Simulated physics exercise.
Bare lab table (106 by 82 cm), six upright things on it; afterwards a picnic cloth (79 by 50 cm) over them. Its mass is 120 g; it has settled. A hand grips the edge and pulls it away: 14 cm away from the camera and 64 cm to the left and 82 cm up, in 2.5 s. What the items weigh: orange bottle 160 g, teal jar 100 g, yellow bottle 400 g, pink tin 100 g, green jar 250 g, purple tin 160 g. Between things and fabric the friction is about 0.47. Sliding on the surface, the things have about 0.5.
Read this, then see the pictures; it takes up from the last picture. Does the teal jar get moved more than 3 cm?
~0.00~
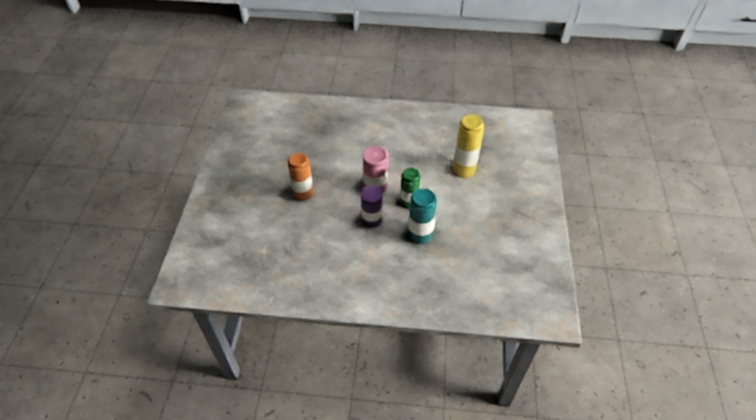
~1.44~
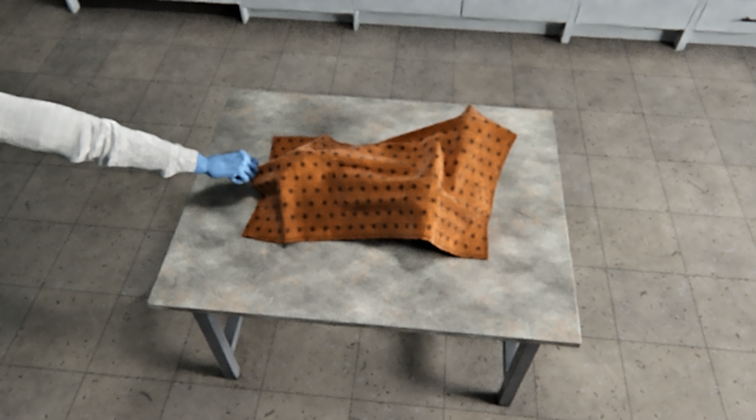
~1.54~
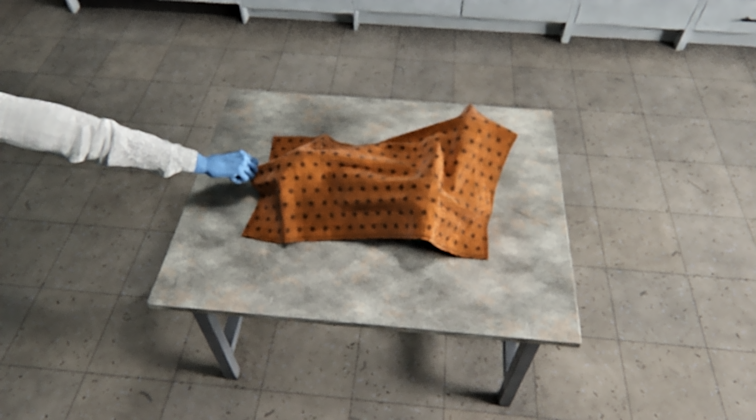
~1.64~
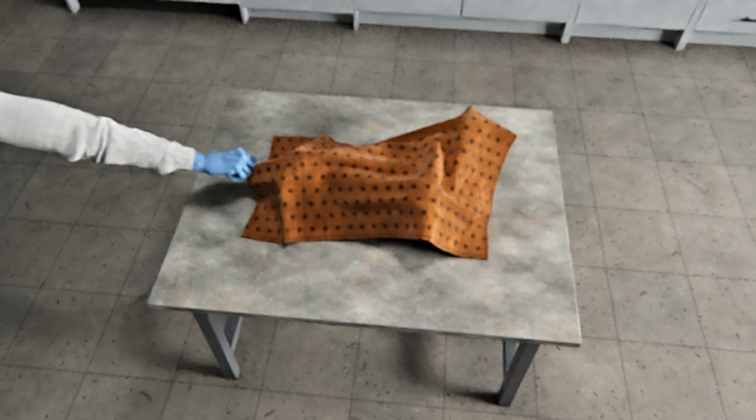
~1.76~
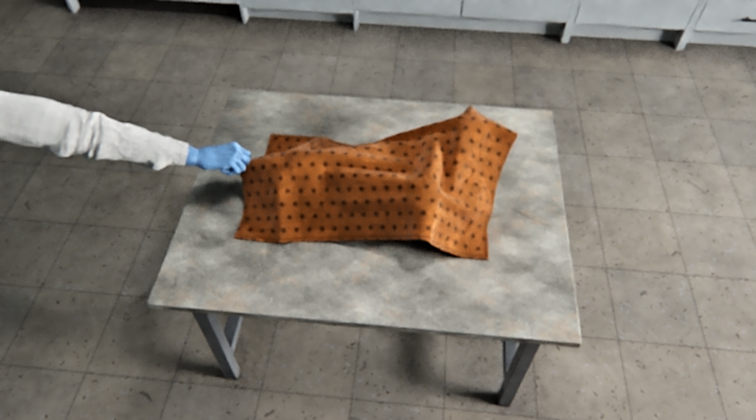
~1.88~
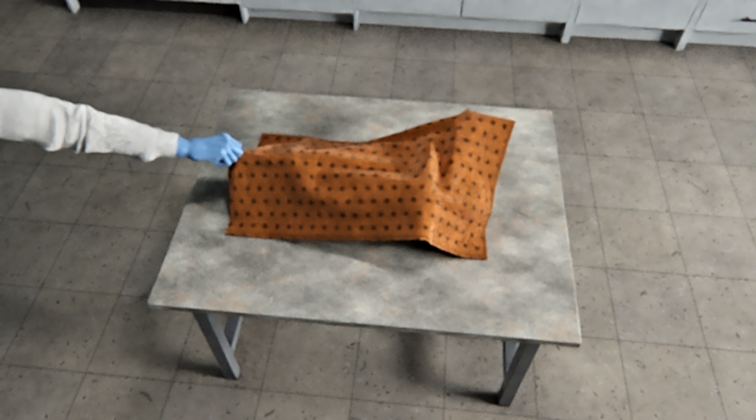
Gone from its spot.
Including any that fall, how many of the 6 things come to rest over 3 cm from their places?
Counted result: 1.
At 2.4 s, middle of the picnic cloth at (303, 144); teal jar 5 cm off its start.
At 2.9 s, middle of the picnic cloth at (177, 98); teal jar 6 cm off its start, pink tin 2 cm off its start, purple tin 1 cm off its start.
At 3.5 s, middle of the picnic cloth at (2, 41); teal jar 6 cm off its start at (403, 206), pink tin 2 cm off its start at (372, 150), purple tin 1 cm off its start at (374, 190).
At 4.0 s, middle of the picnic cloth at a place out of view; teal jar 6 cm off its start, pink tin 2 cm off its start, purple tin 1 cm off its start.
At 4.8 s, middle of the picnic cloth at a place out of view; teal jar 6 cm off its start at (403, 206), pink tin 2 cm off its start at (372, 150), purple tin 1 cm off its start at (374, 190).
